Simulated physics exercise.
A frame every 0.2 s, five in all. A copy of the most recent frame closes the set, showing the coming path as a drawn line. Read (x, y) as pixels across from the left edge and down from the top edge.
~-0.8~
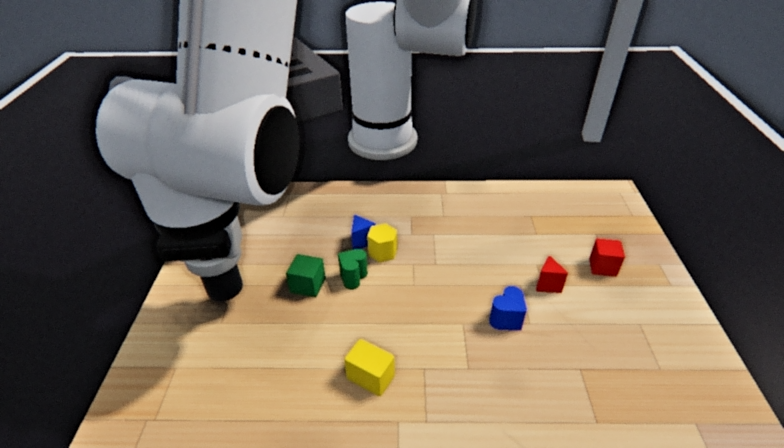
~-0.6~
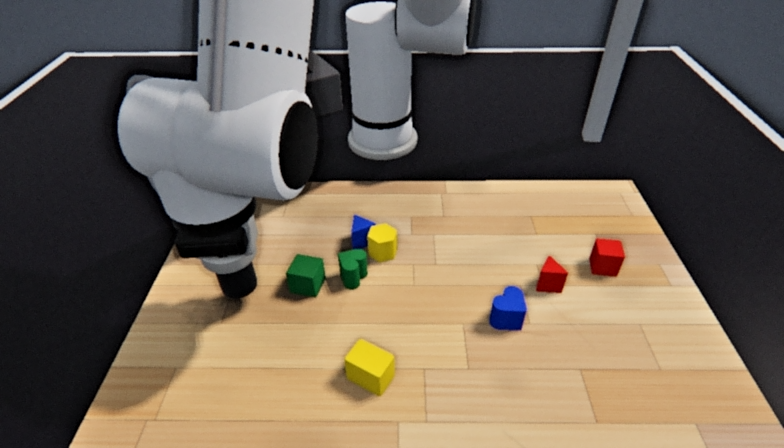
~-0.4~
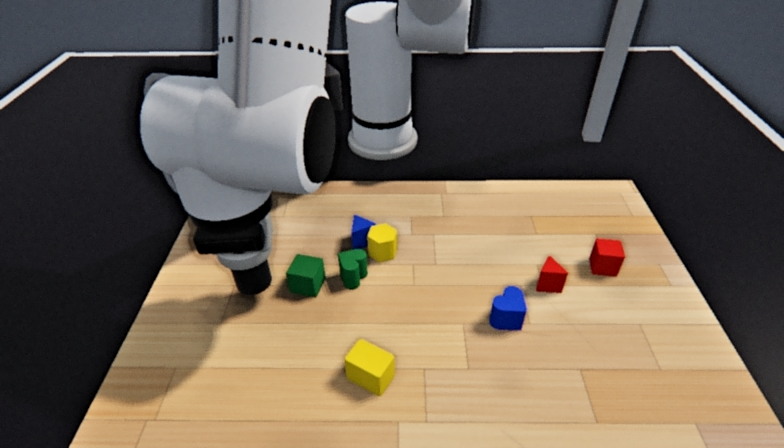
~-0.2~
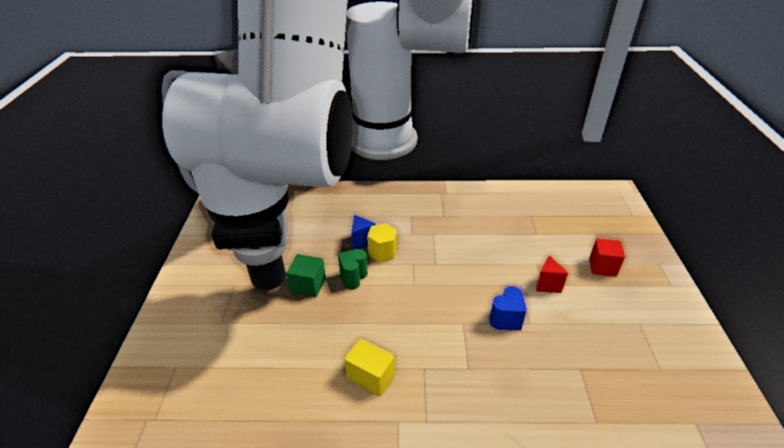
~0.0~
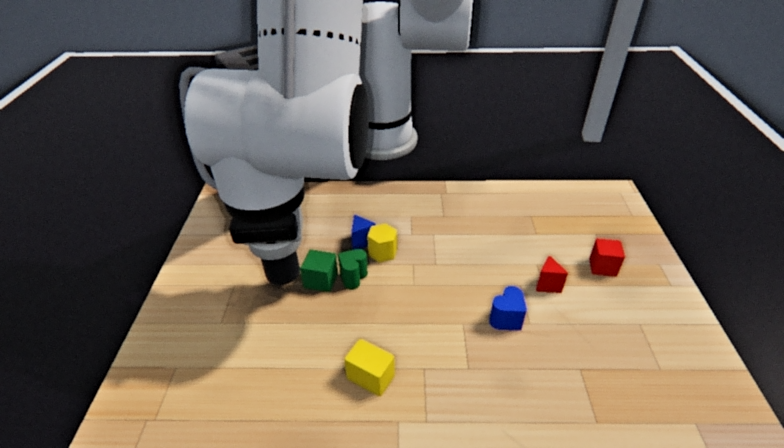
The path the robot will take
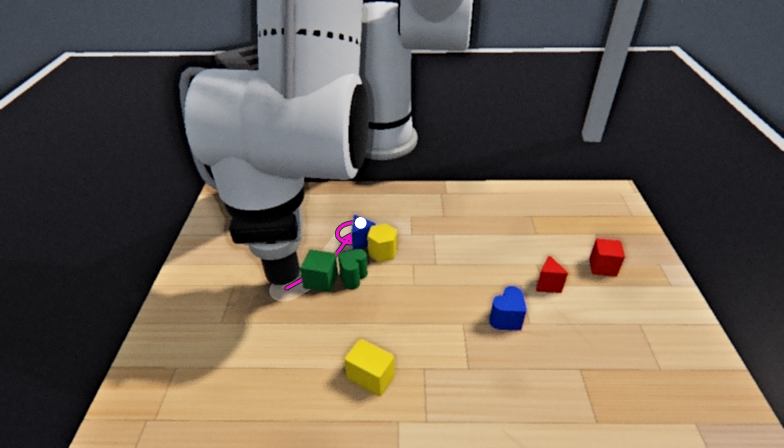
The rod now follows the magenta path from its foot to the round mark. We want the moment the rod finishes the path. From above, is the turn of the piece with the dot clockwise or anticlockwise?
From above, it turns counterclockwise.
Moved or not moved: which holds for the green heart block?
That block is shifted.
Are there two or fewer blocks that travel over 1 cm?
That would be a no.
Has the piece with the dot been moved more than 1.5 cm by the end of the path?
I expect so.
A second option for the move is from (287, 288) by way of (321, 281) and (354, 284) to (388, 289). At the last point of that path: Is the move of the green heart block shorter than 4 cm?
No, that is not what happens.
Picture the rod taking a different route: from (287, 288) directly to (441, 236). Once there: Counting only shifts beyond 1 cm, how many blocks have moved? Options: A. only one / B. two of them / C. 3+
C
Drawn move, from (287, 288) by way of (328, 263) to (352, 233); the dot is on the blue three-sided block.
What follows on the original path. One third of the way, rod at (314, 257); green four-sided block at (349, 246); green heart block at (372, 253), turned 40° clockwise.
Two thirds of the way, rod at (336, 238); green four-sided block at (369, 237), turned 50° clockwise; green heart block at (383, 254), turned 65° clockwise; blue three-sided block at (371, 216), turned 55° anticlockwise; yellow hexagon at (395, 229), turned 25° anticlockwise.
At the end, rod at (351, 218); green four-sided block at (369, 230), turned 100° clockwise; green heart block at (383, 254), turned 65° clockwise; blue three-sided block at (376, 212), turned 30° anticlockwise; yellow hexagon at (401, 230), turned 25° anticlockwise.
